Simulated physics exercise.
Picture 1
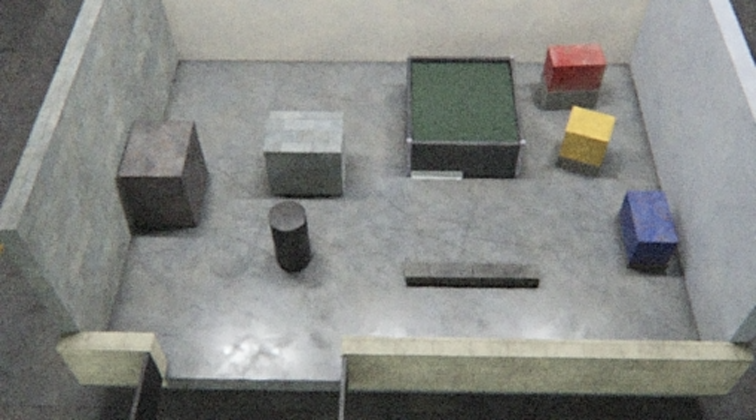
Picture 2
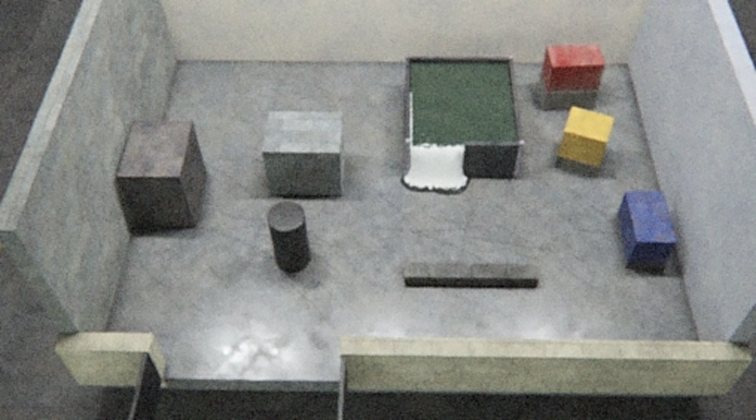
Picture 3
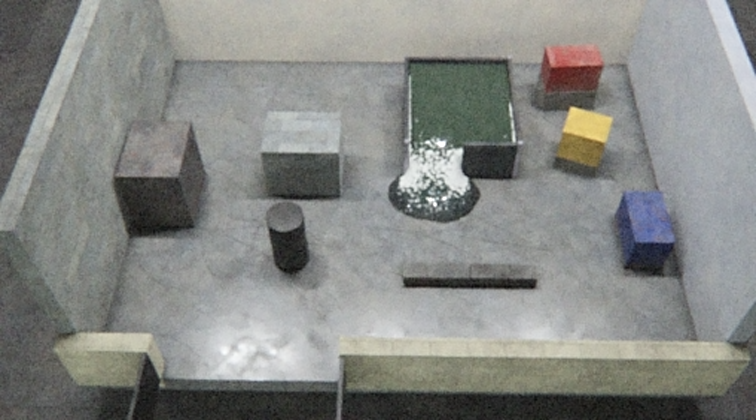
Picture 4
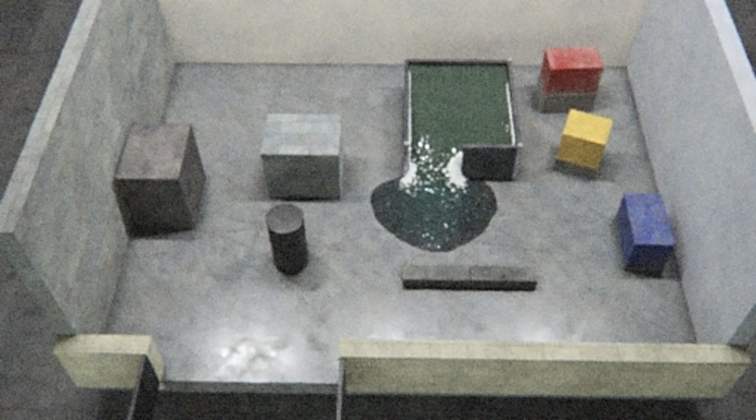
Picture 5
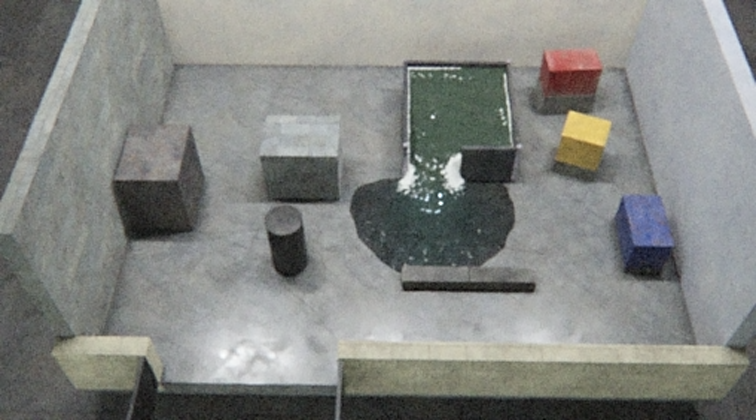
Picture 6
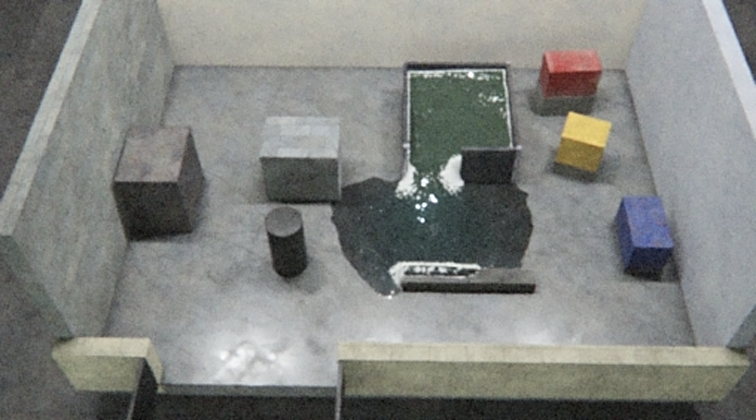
Dark green water pouring from a gap in an open tank, spreading across the grey floor and splashing against a low barrier.
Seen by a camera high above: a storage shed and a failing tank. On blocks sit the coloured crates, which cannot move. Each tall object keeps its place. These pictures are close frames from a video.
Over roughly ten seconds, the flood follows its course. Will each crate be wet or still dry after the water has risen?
Red crate: Kept safe, blue crate: Reached by water, yellow crate: Kept safe.
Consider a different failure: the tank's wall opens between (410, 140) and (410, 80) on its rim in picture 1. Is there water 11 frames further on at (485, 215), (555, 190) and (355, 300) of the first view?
Point by point: Unwetted, unwetted, drenched.
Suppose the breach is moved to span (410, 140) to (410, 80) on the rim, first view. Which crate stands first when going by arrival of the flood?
It's the one in blue.
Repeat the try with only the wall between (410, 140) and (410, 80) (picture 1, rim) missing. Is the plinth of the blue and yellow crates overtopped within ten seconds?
Blue crate is not reached; yellow crate is not reached.
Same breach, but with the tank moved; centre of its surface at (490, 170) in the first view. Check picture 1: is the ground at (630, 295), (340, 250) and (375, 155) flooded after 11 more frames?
Taking the three spots in order: Swamped, swamped, bare.
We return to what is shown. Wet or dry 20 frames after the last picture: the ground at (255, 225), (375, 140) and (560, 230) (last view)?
Status by point, in sequence: Waterlogged; unwetted; waterlogged.
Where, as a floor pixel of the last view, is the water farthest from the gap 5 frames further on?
The farthest point of the front sits at (304, 368).
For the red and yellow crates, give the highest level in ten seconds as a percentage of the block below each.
Roughly 10 per cent for the first, 30 per cent for the second.
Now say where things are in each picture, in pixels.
Still water in the open tank at (463, 102), in the first frame.
The front is at (463, 186), out from the gap at (436, 162), in the second frame.
The front is at (452, 217), out from the gap at (434, 165), in the third frame.
Water pours out at (434, 168) and has run to (448, 246), in the fourth frame.
Water pours out at (433, 169) and has run to (406, 271), in the fifth frame.
The front is at (384, 290), out from the gap at (433, 170), in the sixth frame.
A moment on, water covers 20 % of the floor; the red crate not reached, the blue crate not reached, the yellow crate not reached.
Next, water covers 35 % of the floor; the red crate not reached, the blue crate water round its plinth, the yellow crate not reached.
Then, water covers 45 % of the floor; the red crate not reached, the blue crate water round its plinth, the yellow crate water round its plinth.
Later, water covers 60 % of the floor; the red crate water round its plinth, the blue crate water round its plinth, the yellow crate water round its plinth.
In the end, water covers 70 % of the floor; the red crate stayed above the water, the blue crate was topped, the yellow crate stayed above the water.
